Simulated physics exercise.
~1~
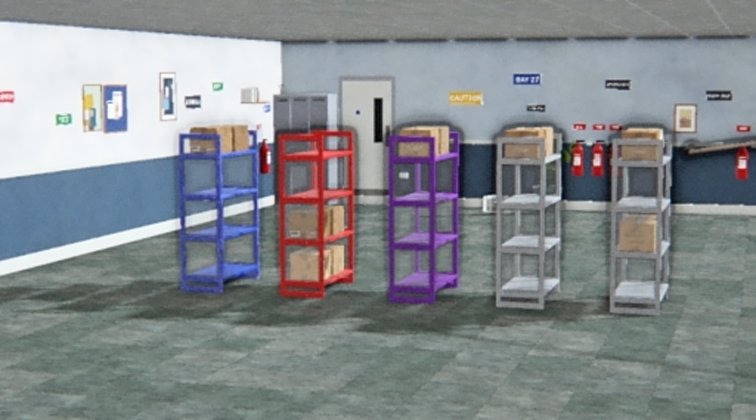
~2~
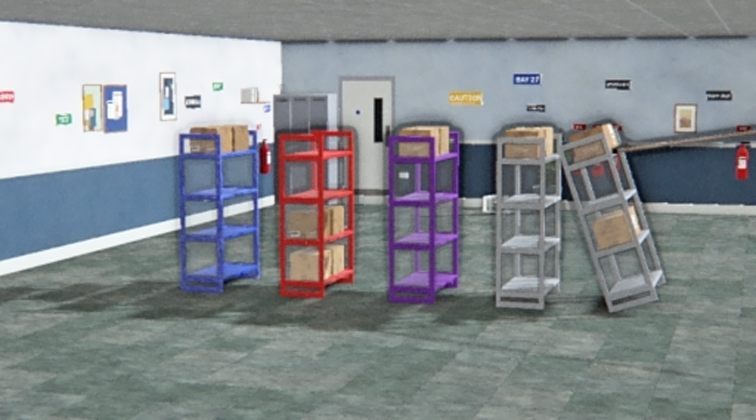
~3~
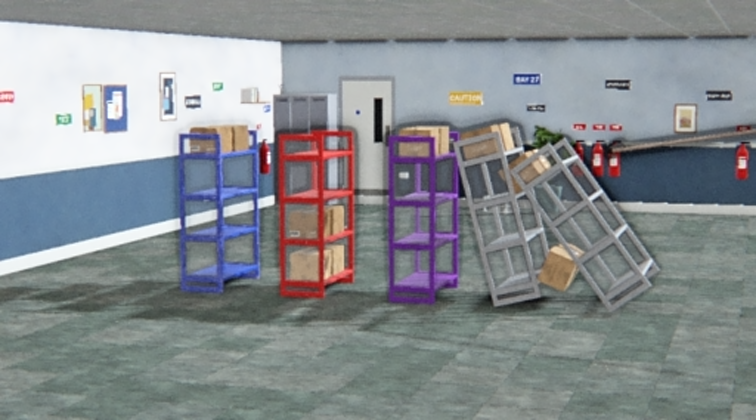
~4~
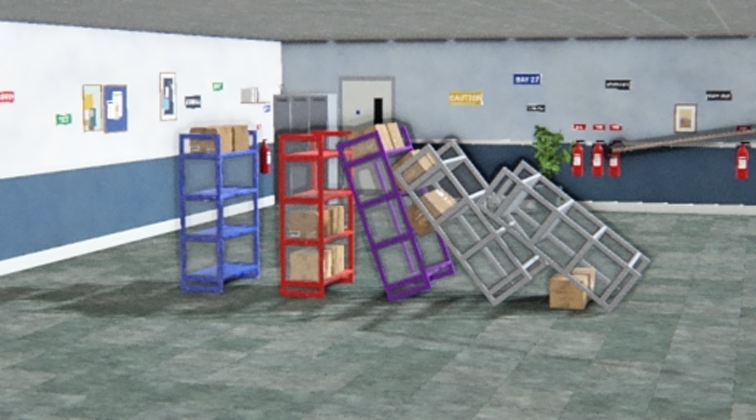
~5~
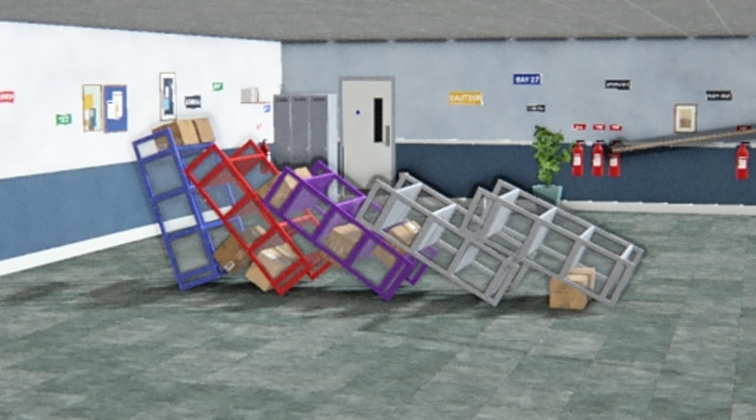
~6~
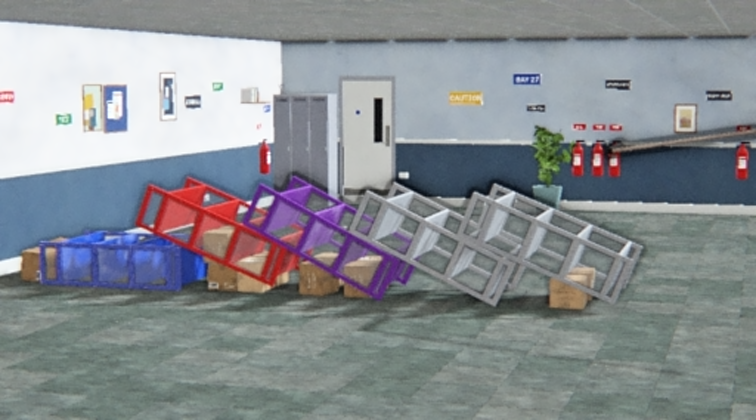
Five shelving units toppling leftward one after another as a pole pushes the rightmost, spilling boxes, the blue one ending flat.
